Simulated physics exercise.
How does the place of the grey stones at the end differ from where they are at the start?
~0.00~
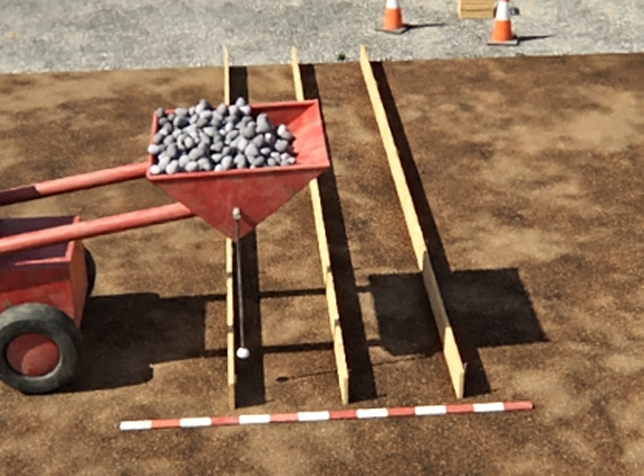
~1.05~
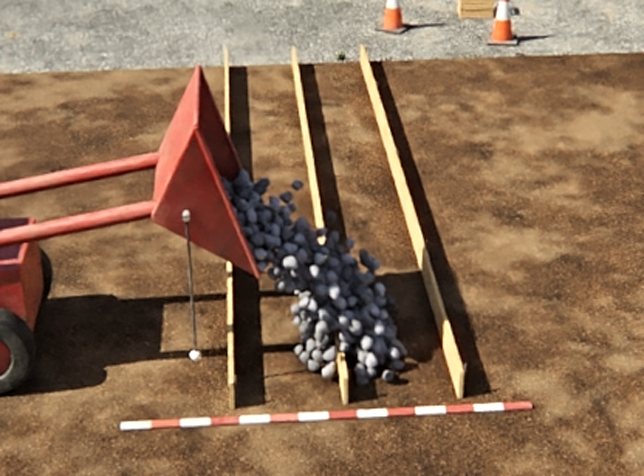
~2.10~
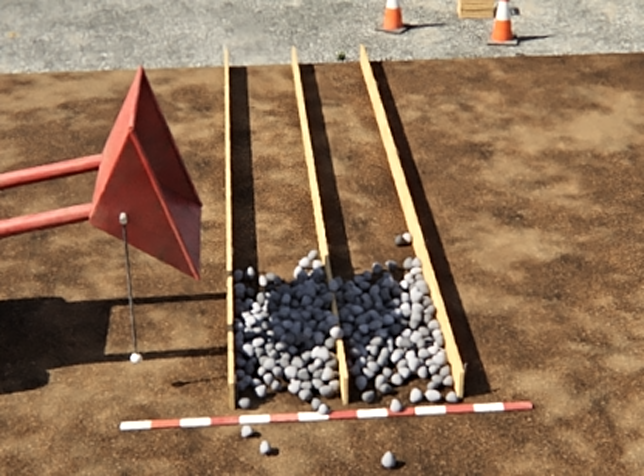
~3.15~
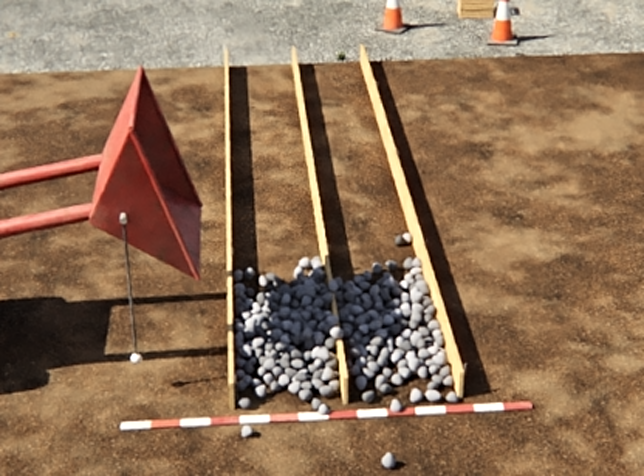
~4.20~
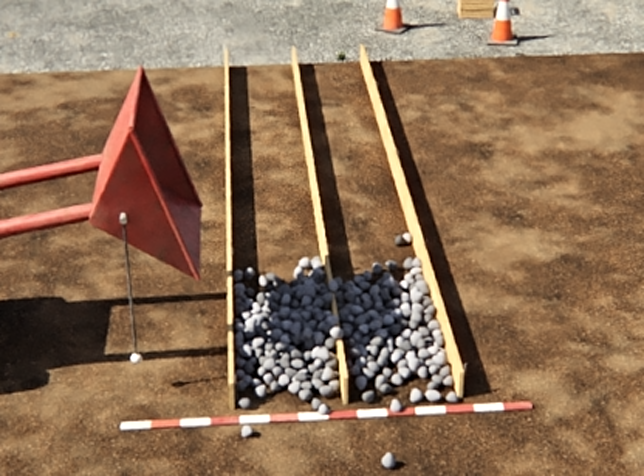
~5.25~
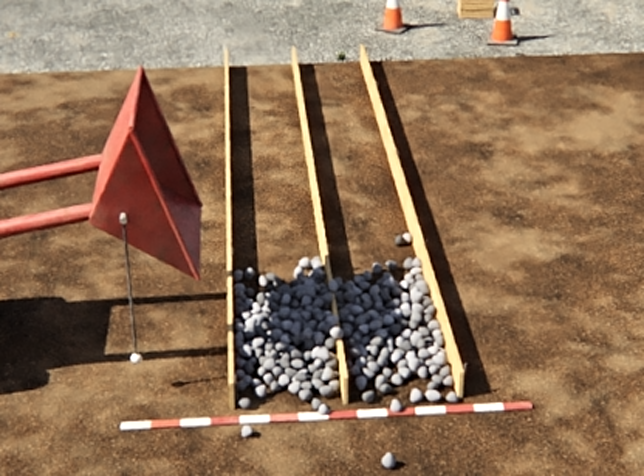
At the start the stones are heaped in the raised red bucket. At the end they lie lower and further right on the ground, mostly spread across the two bays between the wooden boards, with a few strays outside.
